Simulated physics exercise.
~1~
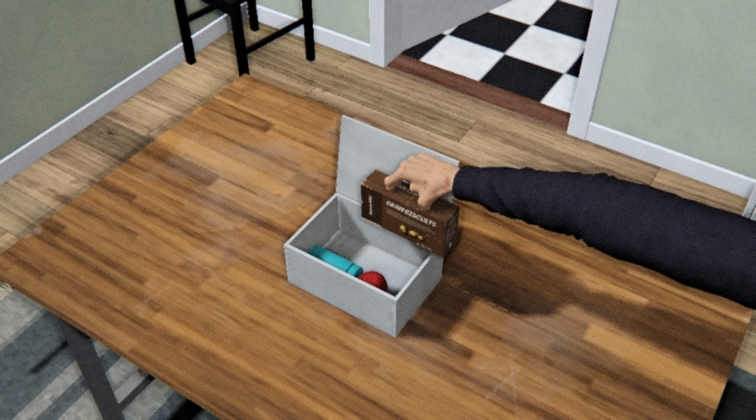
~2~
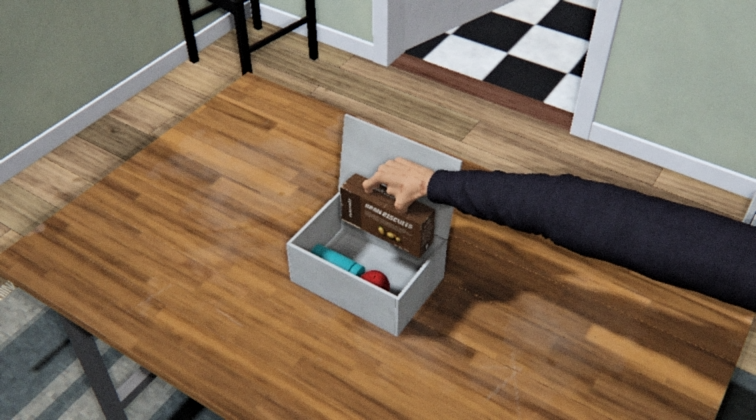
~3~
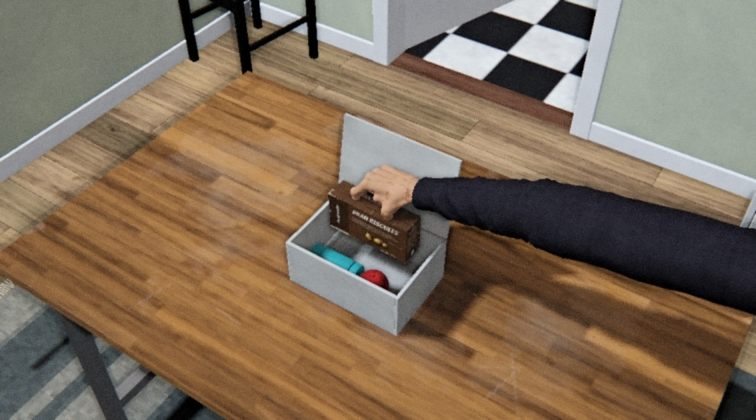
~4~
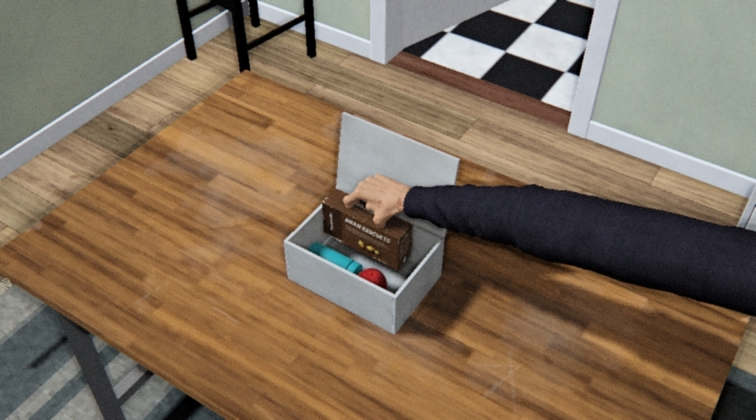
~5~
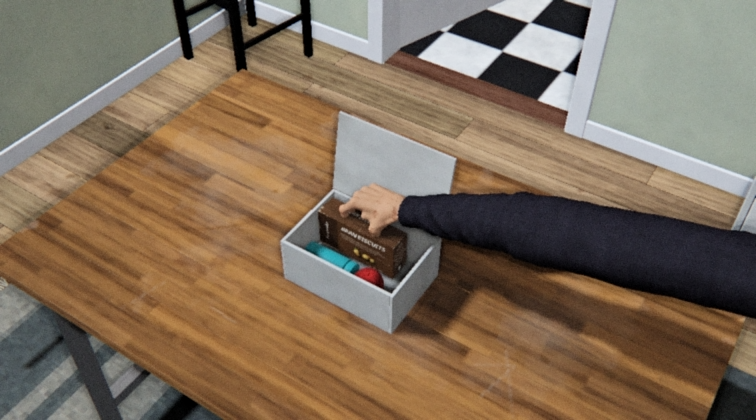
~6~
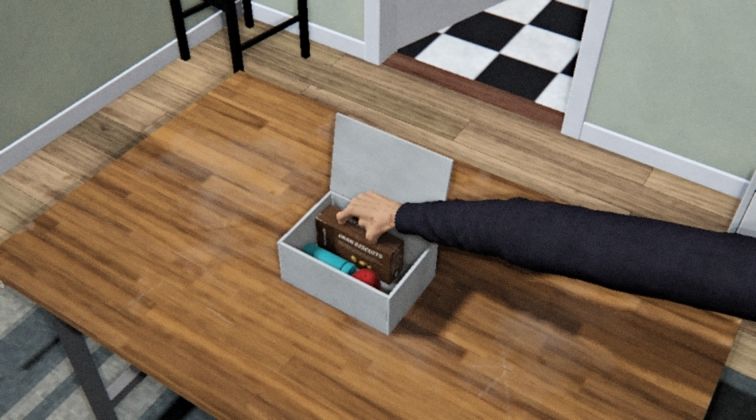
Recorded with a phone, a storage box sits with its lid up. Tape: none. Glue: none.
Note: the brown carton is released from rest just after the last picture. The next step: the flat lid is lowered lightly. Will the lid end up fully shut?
Yes.
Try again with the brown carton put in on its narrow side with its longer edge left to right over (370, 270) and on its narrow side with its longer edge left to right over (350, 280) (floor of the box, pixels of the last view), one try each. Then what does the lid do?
Trial 1: Lid lowered. Trial 2: Lid lowered.
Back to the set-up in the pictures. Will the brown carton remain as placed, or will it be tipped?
It stays as it was set.
Then, 1.20 s past the last view, lid starting down.
Then, 1.60 s past the last view, lid 58° above the rim.
Then, 1.90 s past the last view, lid 30° above the rim.
Then, 2.10 s past the last view, lid 9° above the rim.
Finally, lid shut; all 3 still in place. Final places as the last picture's camera would see them, brown carton near (359, 244).
